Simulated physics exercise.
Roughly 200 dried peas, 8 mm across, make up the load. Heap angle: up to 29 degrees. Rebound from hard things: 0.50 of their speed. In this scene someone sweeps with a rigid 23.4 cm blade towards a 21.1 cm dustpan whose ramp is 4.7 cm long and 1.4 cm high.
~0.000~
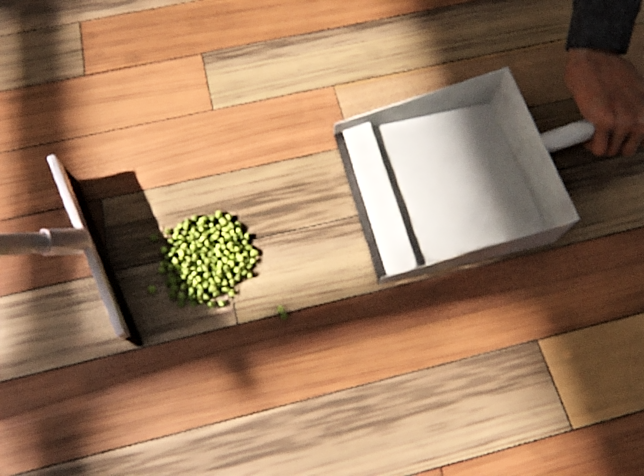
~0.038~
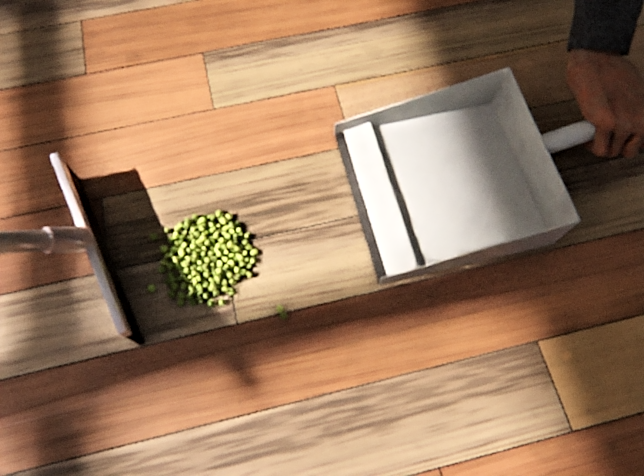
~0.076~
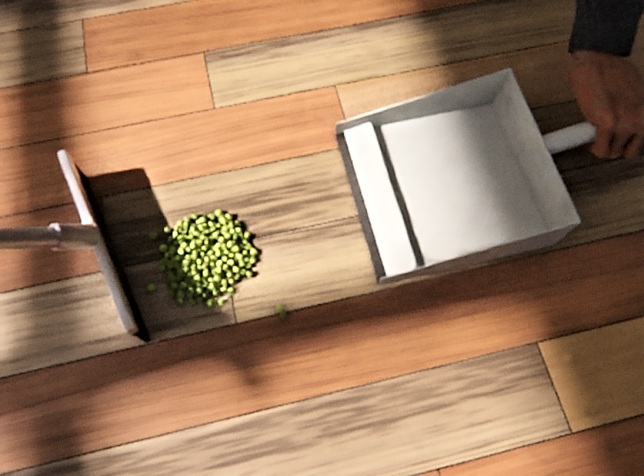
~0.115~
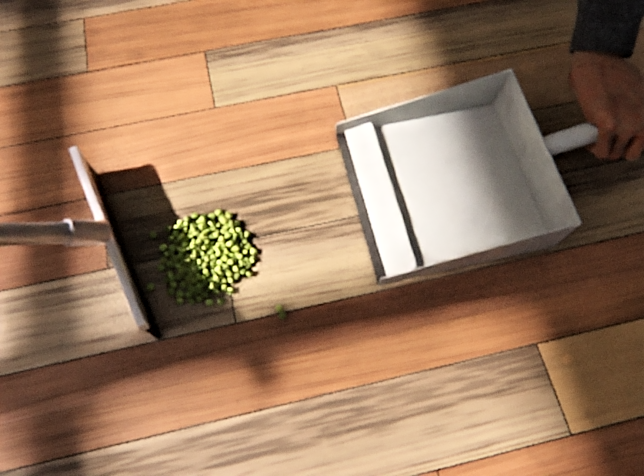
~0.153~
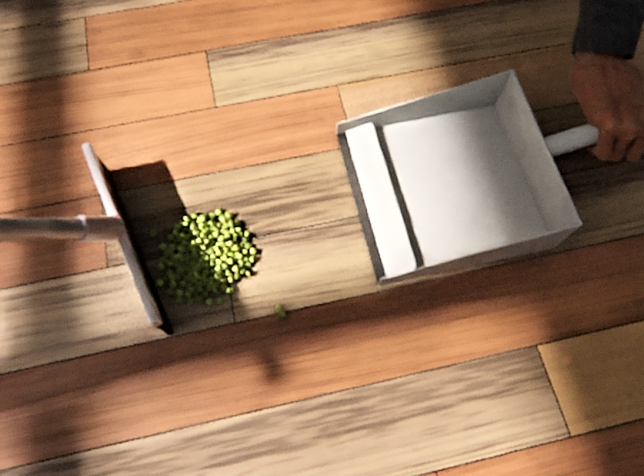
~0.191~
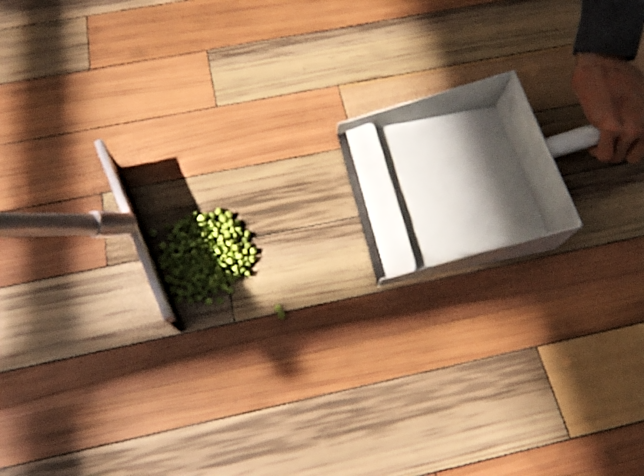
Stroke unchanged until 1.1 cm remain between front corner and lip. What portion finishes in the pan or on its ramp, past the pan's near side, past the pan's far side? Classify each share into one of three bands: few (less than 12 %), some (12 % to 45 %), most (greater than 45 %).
Classification: In the pan or on its ramp - some, past the pan's near side - few, past the pan's far side - few.
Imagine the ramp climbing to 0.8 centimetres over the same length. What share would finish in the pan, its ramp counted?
20 %.
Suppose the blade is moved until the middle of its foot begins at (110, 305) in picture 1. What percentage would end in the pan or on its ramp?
It would come to about 5 in a hundred.
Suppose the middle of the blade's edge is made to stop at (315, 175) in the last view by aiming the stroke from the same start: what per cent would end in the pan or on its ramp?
Close to 20 in a hundred.
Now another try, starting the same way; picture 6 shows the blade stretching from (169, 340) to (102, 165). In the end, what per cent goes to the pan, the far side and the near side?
Pan: 0, far side: 0, near side: 15.
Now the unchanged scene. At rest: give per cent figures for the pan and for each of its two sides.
Final shares - pan: 15%, near side: 5%, far side: 5%.
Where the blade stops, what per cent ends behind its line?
I'd say close to 5 per cent.
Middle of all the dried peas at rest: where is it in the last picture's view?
Centre at rest: Approx. (348, 204) px.
After 0.48 s, middle of the blade 15 cm from the lip; 0 % over the lip, far side 0 %, near side 5 %.
After 0.67 s, middle of the blade 8 cm from the lip; 0 % over the lip, far side 0 %, near side 5 %.
After 0.98 s, middle of the blade 4 cm from the lip; 20 % over the lip, far side 5 %, near side 5 %.
In the end, at 1.4 s, pan 15 %, near side 5 %, far side 5 %, in front of the lip or behind the blade 70 %.
